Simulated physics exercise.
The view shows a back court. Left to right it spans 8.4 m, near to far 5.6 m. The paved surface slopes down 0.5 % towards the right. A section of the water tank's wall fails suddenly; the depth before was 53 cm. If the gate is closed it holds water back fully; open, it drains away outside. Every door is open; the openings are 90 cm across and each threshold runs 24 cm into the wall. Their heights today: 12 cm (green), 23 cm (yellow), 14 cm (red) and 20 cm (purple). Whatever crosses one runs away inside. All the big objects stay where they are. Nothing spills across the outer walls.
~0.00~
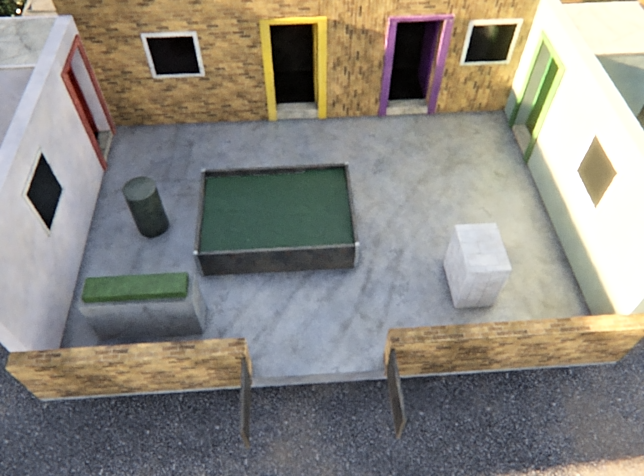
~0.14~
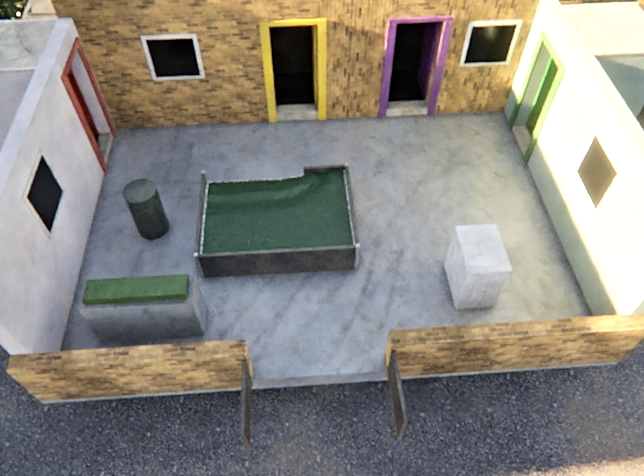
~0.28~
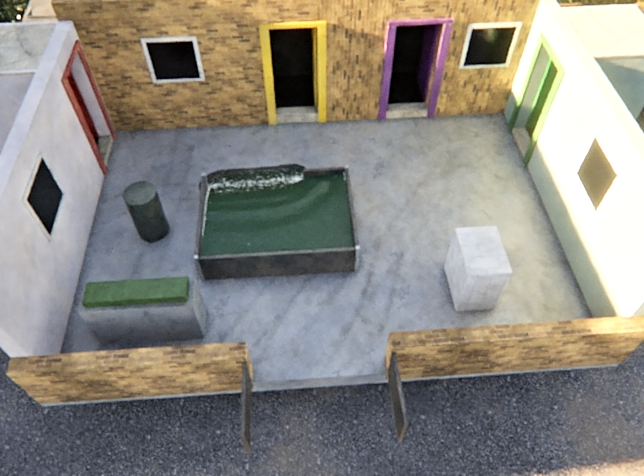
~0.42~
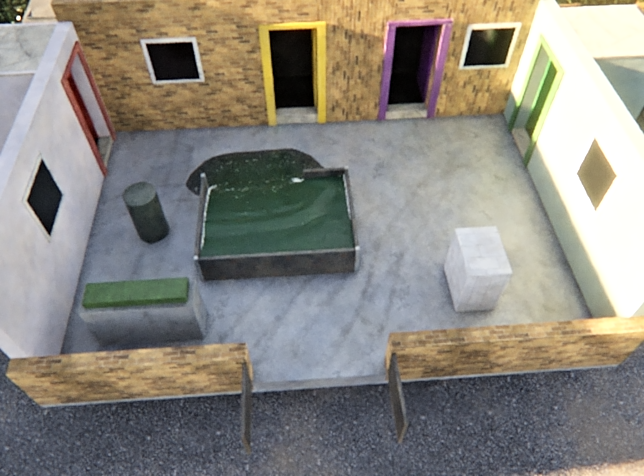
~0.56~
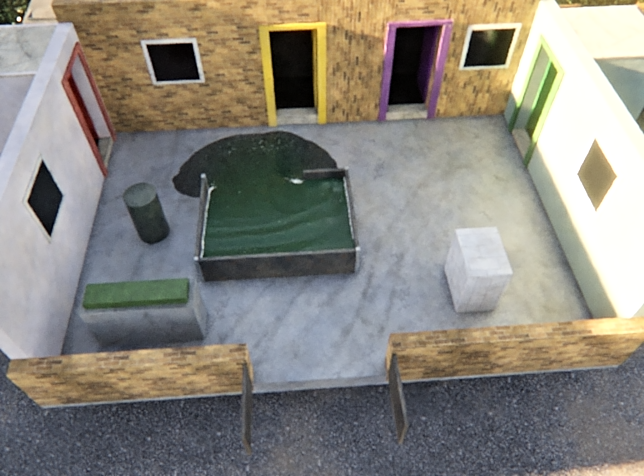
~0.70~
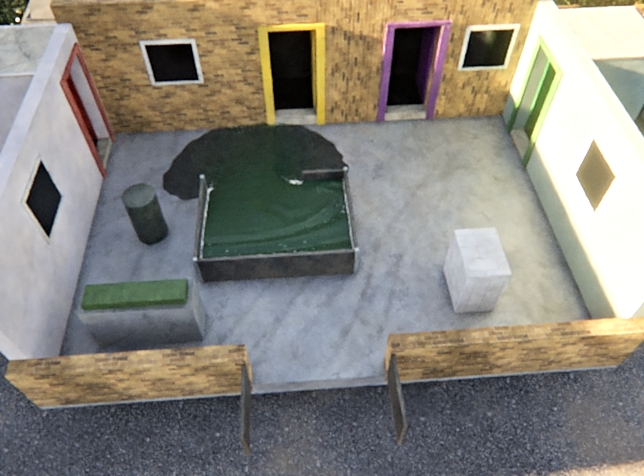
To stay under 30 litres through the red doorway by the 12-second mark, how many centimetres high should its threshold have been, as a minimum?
At least 22 cm or so.
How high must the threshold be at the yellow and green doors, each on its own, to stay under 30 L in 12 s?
Roughly 22 cm at yellow and 8.5 cm at green.
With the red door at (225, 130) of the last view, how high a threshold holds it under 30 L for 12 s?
About 26 cm.
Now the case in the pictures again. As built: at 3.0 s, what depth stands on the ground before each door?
Depths in cm: Green 0, yellow 19, red 28, purple 5.
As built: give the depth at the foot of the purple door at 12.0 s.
About 3.0 cm.
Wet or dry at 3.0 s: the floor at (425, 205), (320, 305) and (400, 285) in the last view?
In turn: Still dry, not reached, dry.
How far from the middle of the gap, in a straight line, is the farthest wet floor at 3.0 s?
Some 5.6 m out.
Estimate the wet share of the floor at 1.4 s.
About 20 per cent.
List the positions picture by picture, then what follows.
The first picture shows still water, 53 cm deep, in the water tank at (276, 209); the red door at (92, 111) is dry.
In the second picture, the front is at a hidden place, 0.3 m from the gap on the far side; 0.3 m2 of floor is wet, 53 cm left at the back.
In the third picture, the gap is on the far side, the front 0.7 m out at (246, 170); the back of the water tank holds 53 cm.
In the fourth picture, the front is at (234, 155), 1.2 m from the gap on the far side; 2.5 m2 of floor is wet, 53 cm left at the back.
In the fifth picture, water pours out on the far side and has run 1.8 m, to (272, 135); about 6 cm deep outside, 50 cm at the back.
In the sixth picture, the front is at (223, 128), 2.1 m from the gap on the far side; 5.2 m2 of floor is wet, 44 cm left at the back; the red door at (92, 118), 3.3 m from the gap, is still 1.5 m from the nearest water.
After 1.4 s water covers 20 % of the floor, deepest (37 cm) near (243, 133); it has not reached the red door.
After 3.0 s water covers 40 % of the floor, deepest (32 cm) near (124, 133); 28 cm at the red door, 48 litres in over its 14 cm threshold.
After 12.0 s water covers 95 % of the floor, deepest (8 cm) near (561, 261); 5 cm at the red door, 116 litres in over its 14 cm threshold.
At the red door as built, the water arrived by 2.1 s and peaked near 28 cm at 2.8 s.
Run again over the same 12 s with other heights there, 56 litres in over 19 cm, 14 litres over 26 cm. The limit of 30 litres is kept from about 22 cm up.
